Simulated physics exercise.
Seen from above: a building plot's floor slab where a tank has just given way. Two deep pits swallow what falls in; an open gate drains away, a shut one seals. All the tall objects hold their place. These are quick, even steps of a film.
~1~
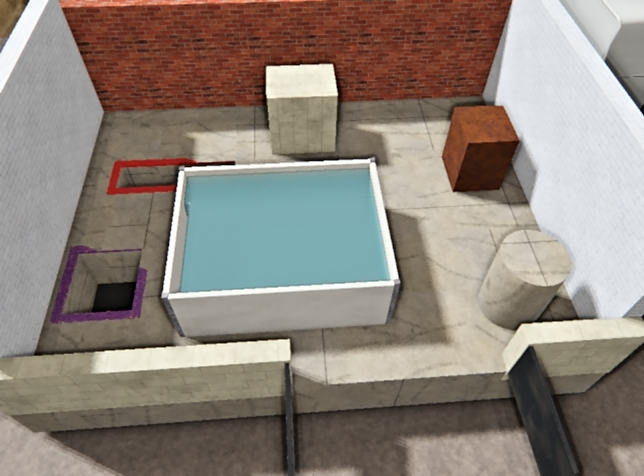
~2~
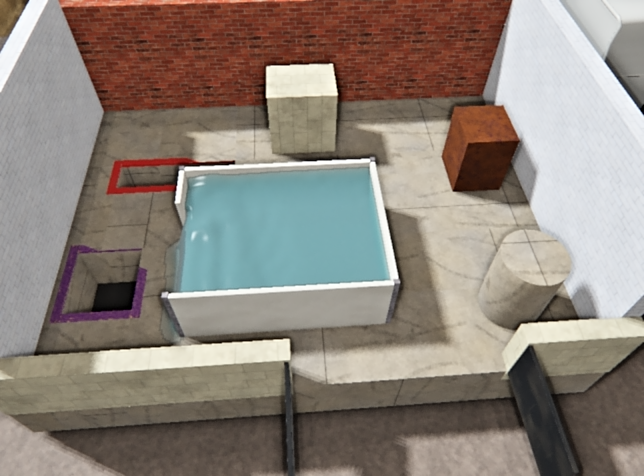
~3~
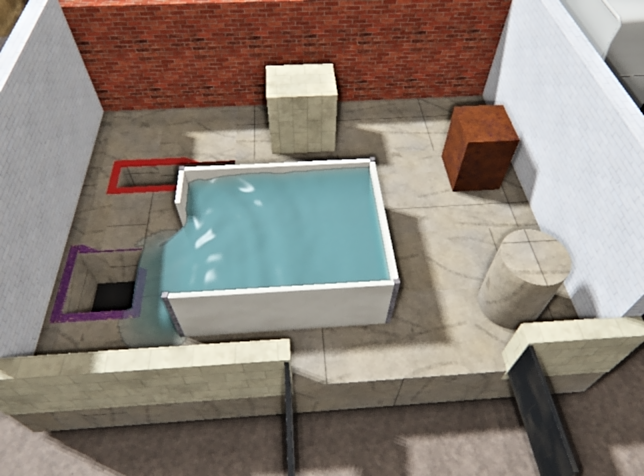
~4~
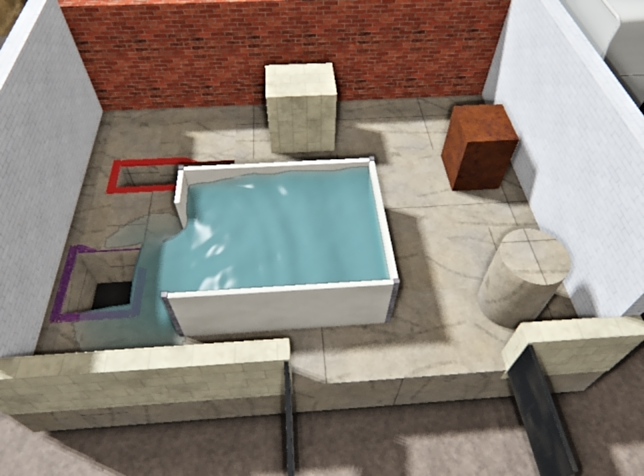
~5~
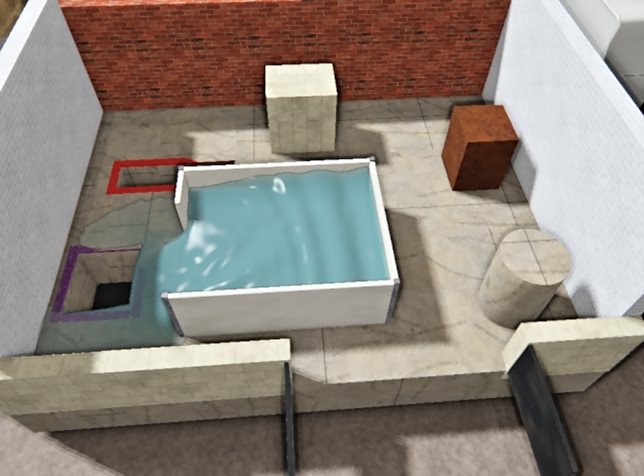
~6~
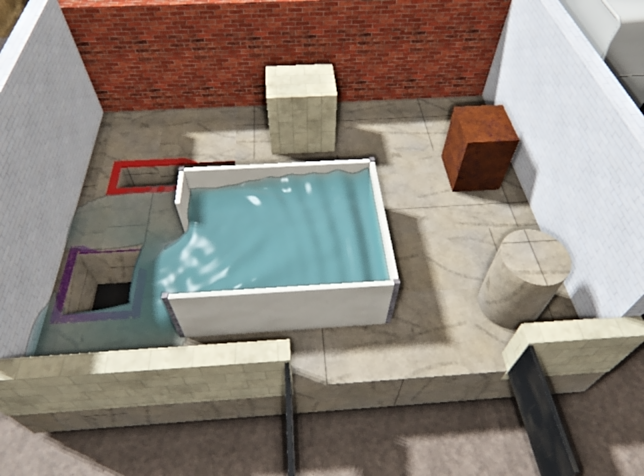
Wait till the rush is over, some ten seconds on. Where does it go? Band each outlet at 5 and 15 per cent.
In the end: The gate takes under 5 %; the red pit takes under 5 %; the purple pit takes over 15 %.
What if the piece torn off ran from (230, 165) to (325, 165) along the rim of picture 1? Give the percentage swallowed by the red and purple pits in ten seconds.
In per cent: Red 30, purple 8.
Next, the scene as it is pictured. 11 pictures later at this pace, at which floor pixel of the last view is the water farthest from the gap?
Near (103, 119).
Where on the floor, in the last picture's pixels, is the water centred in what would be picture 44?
Near (235, 270).
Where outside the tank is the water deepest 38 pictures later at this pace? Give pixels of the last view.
Close to (27, 386).
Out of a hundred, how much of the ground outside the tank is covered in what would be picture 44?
About 45 per cent.
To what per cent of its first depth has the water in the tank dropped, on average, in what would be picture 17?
Near 48 in a hundred.
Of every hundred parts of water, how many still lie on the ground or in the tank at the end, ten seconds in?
I make it 18 per cent.
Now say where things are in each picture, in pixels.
Still water in the water tank at (281, 225), in the first frame.
Water pours out at (186, 275) and has run to a hidden place, in the second frame.
The front is at (147, 242), out from the gap at (186, 276), in the third frame.
Water pours out at (186, 276) and has run to (113, 240), in the fourth frame.
The front is at (38, 344), out from the gap at (186, 277), in the fifth frame.
Water pours out at (186, 277) and has run to (75, 215), in the sixth frame.
A moment on, water covers 20 % of the floor; the gate 0 %, the red pit 0 %, the purple pit 18 %.
Next, water covers 20 % of the floor; the gate 0 %, the red pit 0 %, the purple pit 33 %.
Then, water covers 30 % of the floor; the gate 0 %, the red pit 1 %, the purple pit 50 %.
Later, water covers 45 % of the floor; the gate 1 %, the red pit 2 %, the purple pit 66 %.
In the end, water covers 40 % of the floor; the gate 3 %, the red pit 3 %, the purple pit 76 %.
